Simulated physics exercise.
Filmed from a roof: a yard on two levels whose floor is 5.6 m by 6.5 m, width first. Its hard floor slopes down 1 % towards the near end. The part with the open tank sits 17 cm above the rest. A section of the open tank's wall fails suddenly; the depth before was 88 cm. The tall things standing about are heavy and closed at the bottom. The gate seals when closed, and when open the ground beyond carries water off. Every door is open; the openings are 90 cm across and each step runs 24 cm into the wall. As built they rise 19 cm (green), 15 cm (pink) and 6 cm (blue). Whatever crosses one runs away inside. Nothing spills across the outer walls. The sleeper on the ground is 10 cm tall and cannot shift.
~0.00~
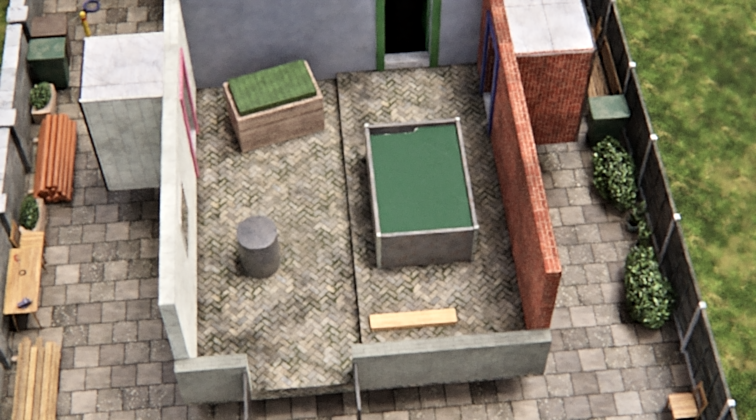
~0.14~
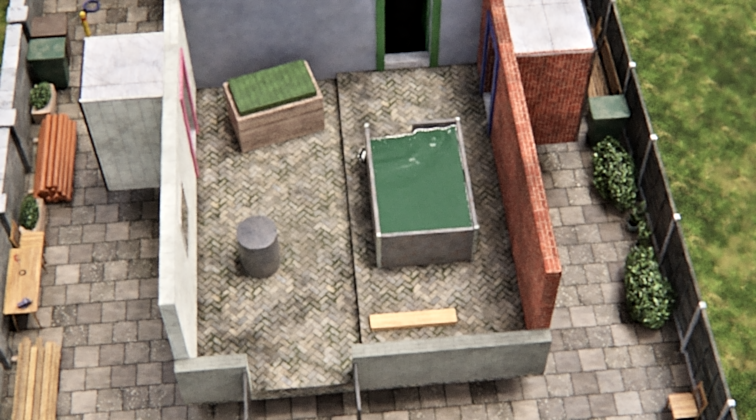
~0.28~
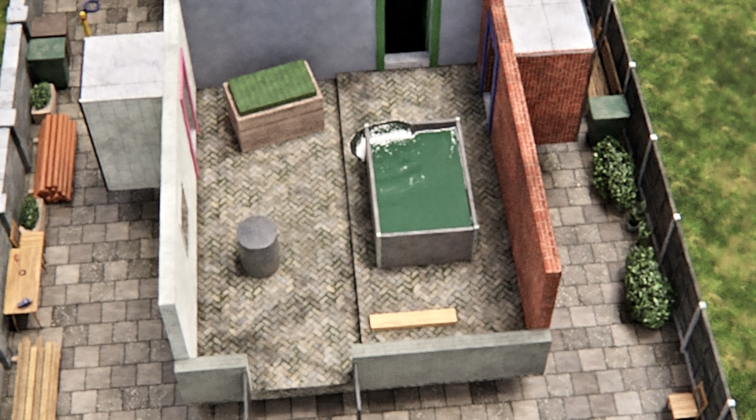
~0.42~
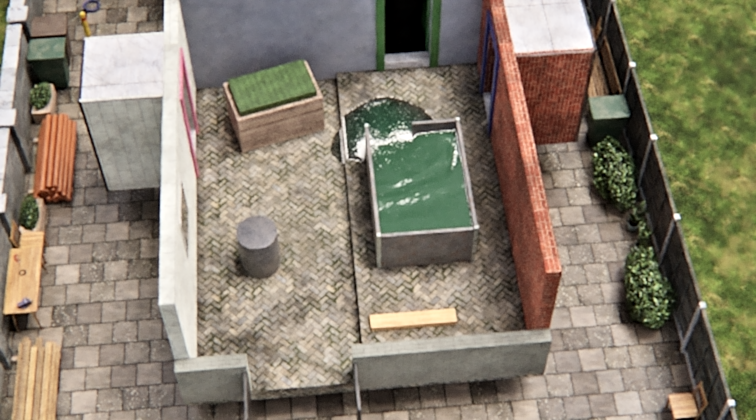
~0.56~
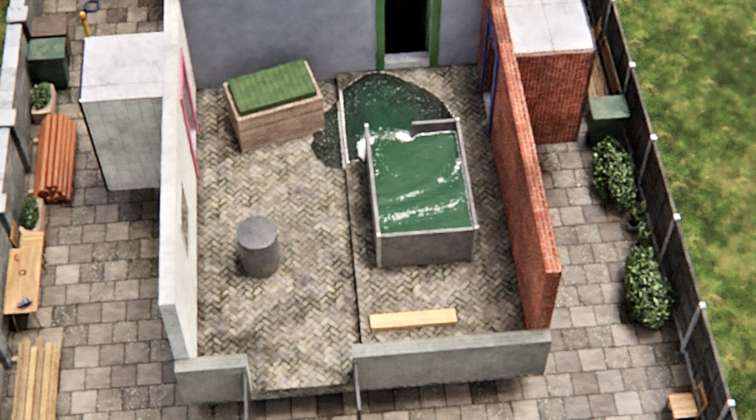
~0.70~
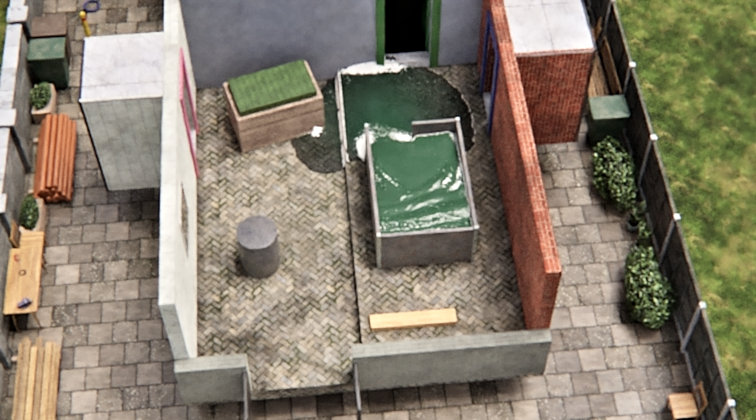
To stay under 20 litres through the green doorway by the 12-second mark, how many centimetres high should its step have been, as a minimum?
At least 31 cm or so.
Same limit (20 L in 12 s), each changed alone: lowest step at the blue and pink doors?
Roughly 10.5 cm at blue and 7.0 cm at pink.
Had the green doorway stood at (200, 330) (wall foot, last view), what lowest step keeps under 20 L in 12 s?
Roughly 9.5 cm.
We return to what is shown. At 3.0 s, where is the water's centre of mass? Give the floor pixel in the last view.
At about (378, 155).
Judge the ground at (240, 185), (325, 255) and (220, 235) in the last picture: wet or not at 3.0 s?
In that order: Wet, still dry, flooded.
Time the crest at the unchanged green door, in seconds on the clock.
At about 1.8 s.
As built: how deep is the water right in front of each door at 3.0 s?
In cm: Green 25, pink 9, blue 11.
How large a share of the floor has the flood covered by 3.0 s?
Some 45 per cent of it.
After 1.4 s water covers 25 % of the floor, deepest (51 cm) near (324, 80); 34 cm at the green door, 32 litres in over its 19 cm step.
After 3.0 s water covers 45 % of the floor, deepest (40 cm) near (333, 86); 25 cm at the green door, 139 litres in over its 19 cm step.
After 12.0 s water covers 90 % of the floor, deepest (19 cm) near (198, 382); 6 cm at the green door, 158 litres in over its 19 cm step.
At the green door as built, the water arrived by 0.7 s and peaked near 35 cm at 1.8 s.
With a step of 26.5 cm, 54 litres would have come in within the 12 s; with 35.5 cm, 6 litres. So under 20 litres takes about 31 cm.
